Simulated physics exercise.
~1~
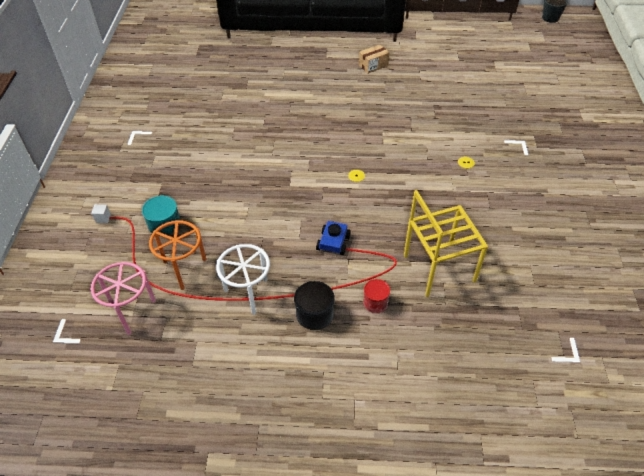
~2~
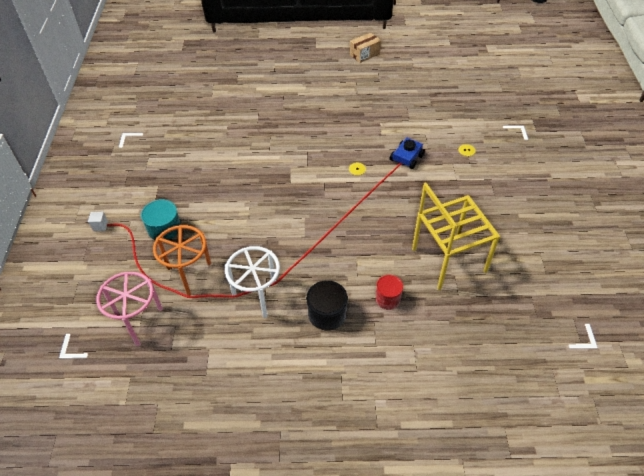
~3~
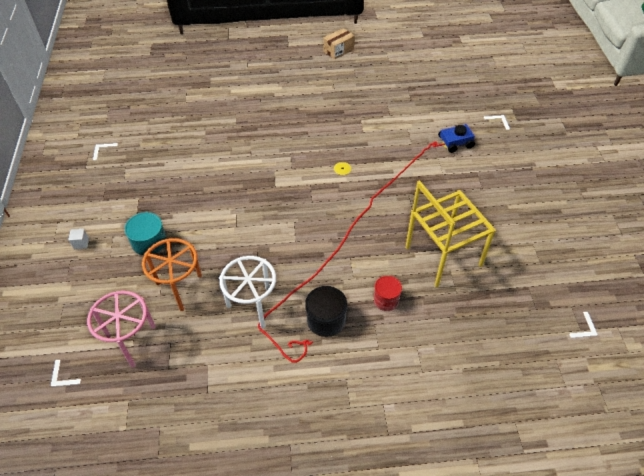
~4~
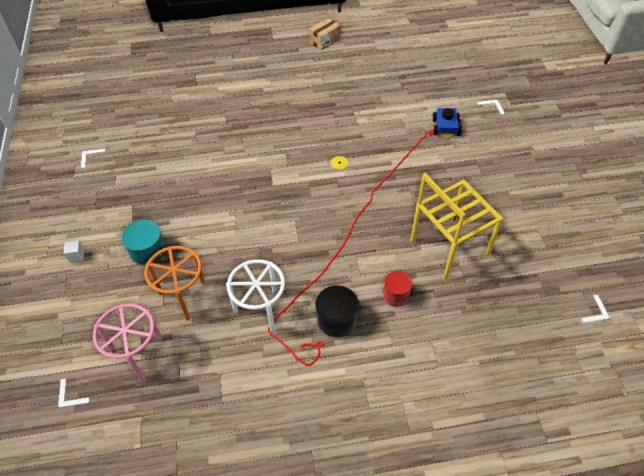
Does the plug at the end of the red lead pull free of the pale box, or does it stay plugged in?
The plug pulls free, and the loose end of the red lead ends up on the floor near the black pot.
